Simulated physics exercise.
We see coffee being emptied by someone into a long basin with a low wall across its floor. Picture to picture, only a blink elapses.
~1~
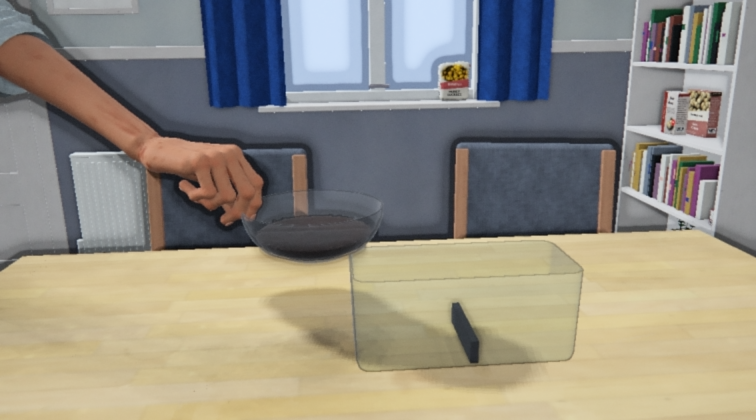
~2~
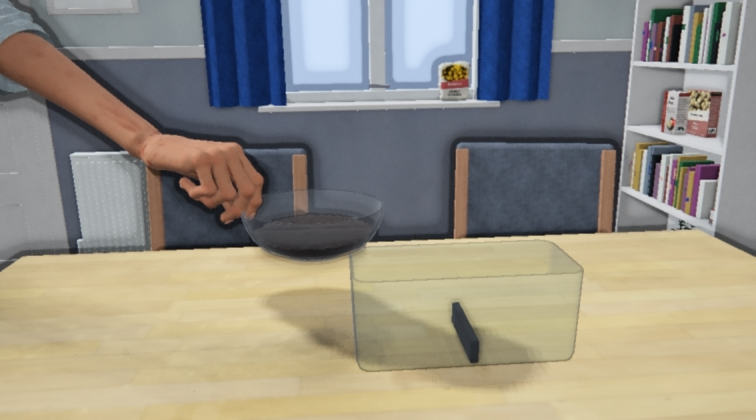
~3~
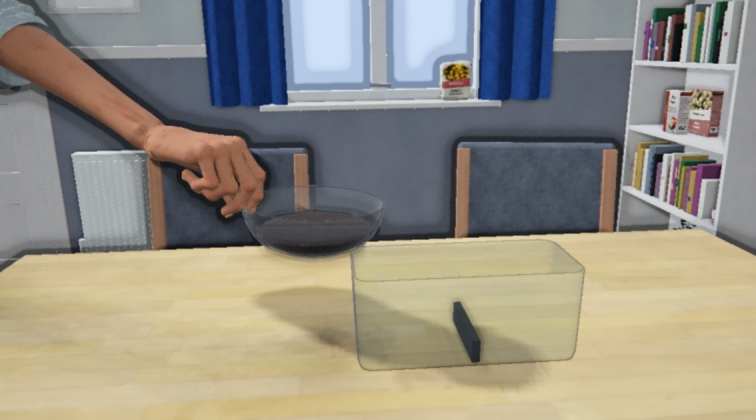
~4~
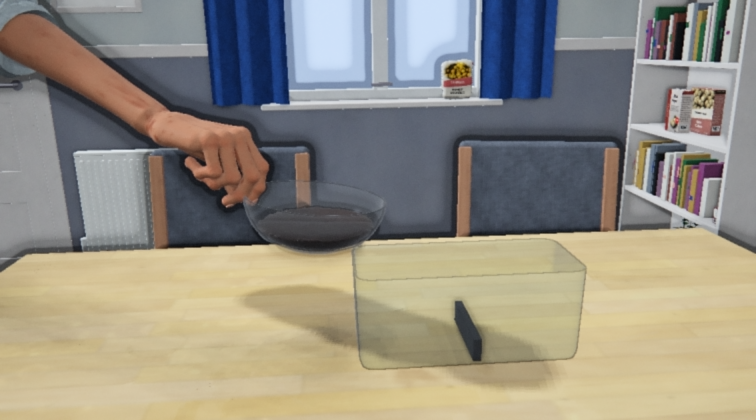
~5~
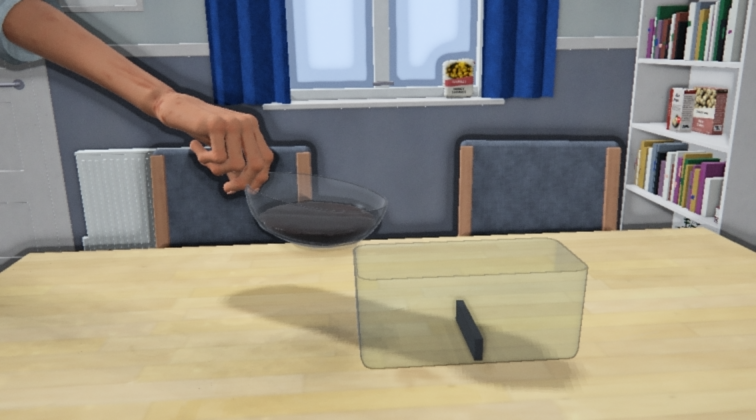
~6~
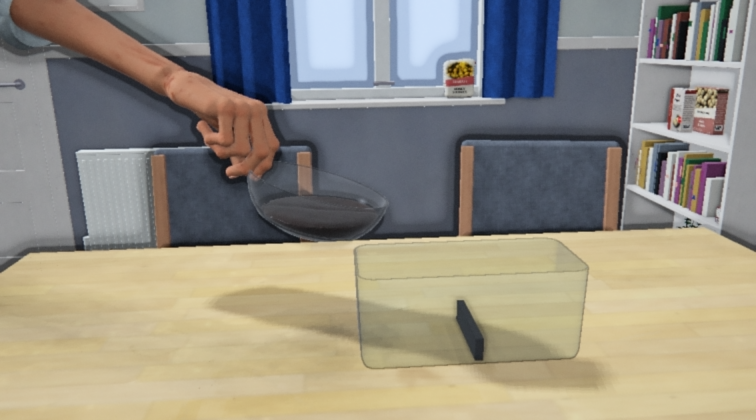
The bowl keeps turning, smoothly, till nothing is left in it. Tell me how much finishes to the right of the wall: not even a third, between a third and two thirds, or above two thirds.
Stays short of a third.
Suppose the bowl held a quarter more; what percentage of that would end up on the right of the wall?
About 30 parts in a hundred, give or take.
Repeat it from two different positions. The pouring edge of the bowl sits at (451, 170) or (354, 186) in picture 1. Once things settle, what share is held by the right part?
Close to 85 in a hundred, and close to 10 in a hundred.
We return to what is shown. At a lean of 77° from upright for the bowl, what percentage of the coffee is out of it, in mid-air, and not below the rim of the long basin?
That comes to near 55 percent.
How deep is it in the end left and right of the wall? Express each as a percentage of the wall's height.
Close to 50 for the left and 10 for the right.
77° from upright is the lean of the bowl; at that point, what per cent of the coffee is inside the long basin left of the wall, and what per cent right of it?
Roughly 10 % on the left side and 0 % on the right side.
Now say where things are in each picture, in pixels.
In the first picture, tilt 0°; pouring edge (383, 205); surface from (255, 232) to (372, 228); the long basin's rim runs from (351, 265) to (567, 256); the wall's top is at (465, 321).
In the second picture, tilt 1°; pouring edge (383, 205); surface from (255, 231) to (372, 227).
In the third picture, tilt 3°; pouring edge (384, 204); surface from (256, 227) to (373, 225).
In the fourth picture, tilt 6°; pouring edge (385, 203); surface from (258, 222) to (375, 221).
In the fifth picture, tilt 11°; pouring edge (386, 203); surface from (260, 214) to (377, 217).
In the sixth picture, tilt 17°; pouring edge (387, 203); surface from (262, 206) to (378, 211).
A moment on, the bowl is tipped on its side and 35 per cent is still to pour, 9 is left of the wall and 0 right of it.
Next, the bowl is tipped right over and 0 per cent is still to pour, 78 is left of the wall and 16 right of it.
Then the bowl is tipped right over and 0 per cent is still to pour, 82 is left of the wall and 17 right of it.
Later the bowl is tipped right over and 0 per cent is still to pour, 81 is left of the wall and 18 right of it.
In the end 81 per cent lies left of the wall, 18 right of it and 1 outside.
